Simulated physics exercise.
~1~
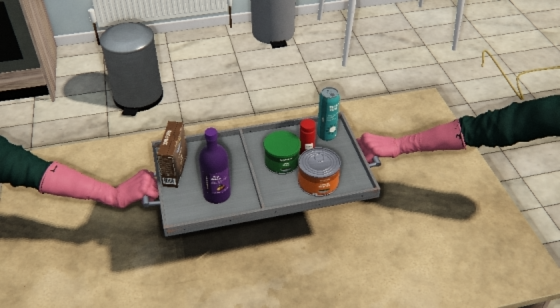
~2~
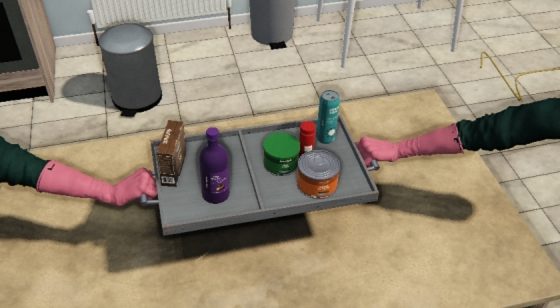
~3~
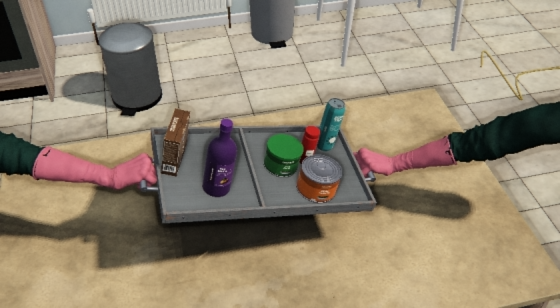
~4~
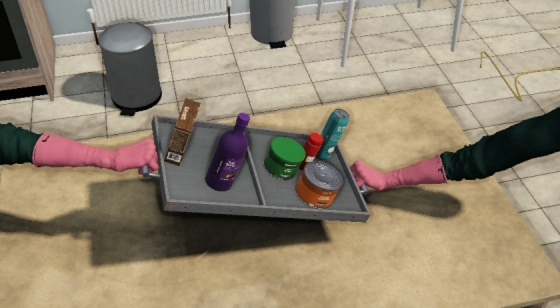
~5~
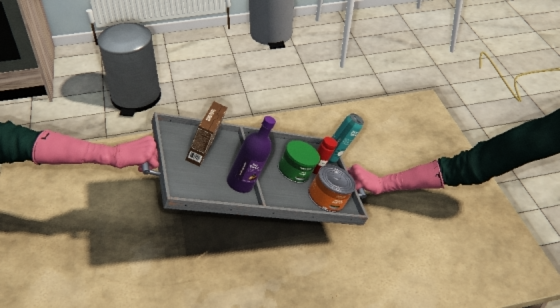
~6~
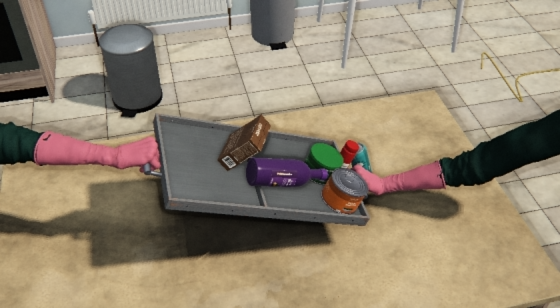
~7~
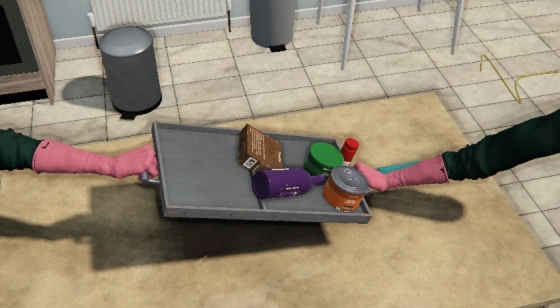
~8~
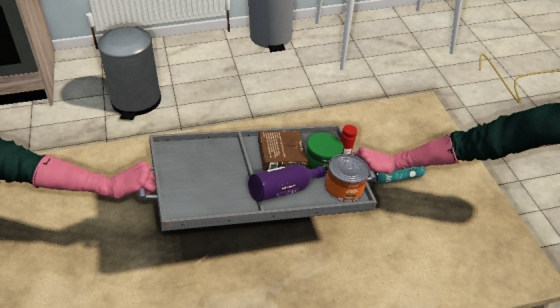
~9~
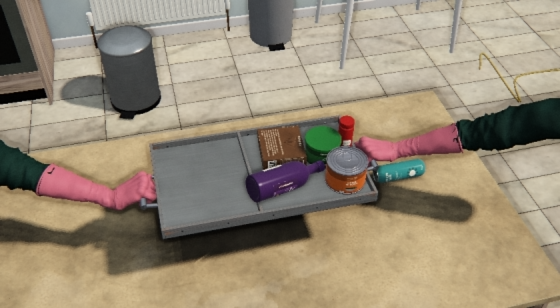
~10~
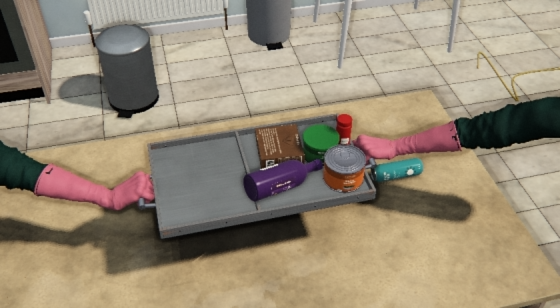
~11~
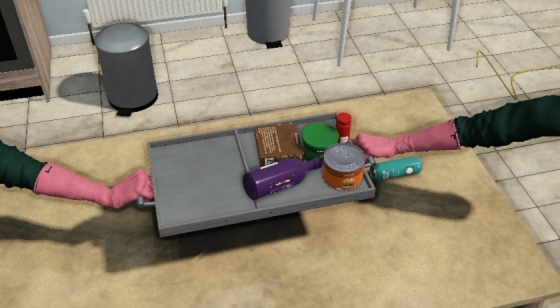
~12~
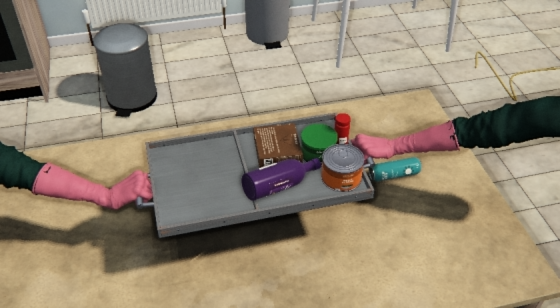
Above a kitchen table, gloved hands tilting a tray rightward, toppling packet and bottle, turquoise can slipping off, then levelling it.
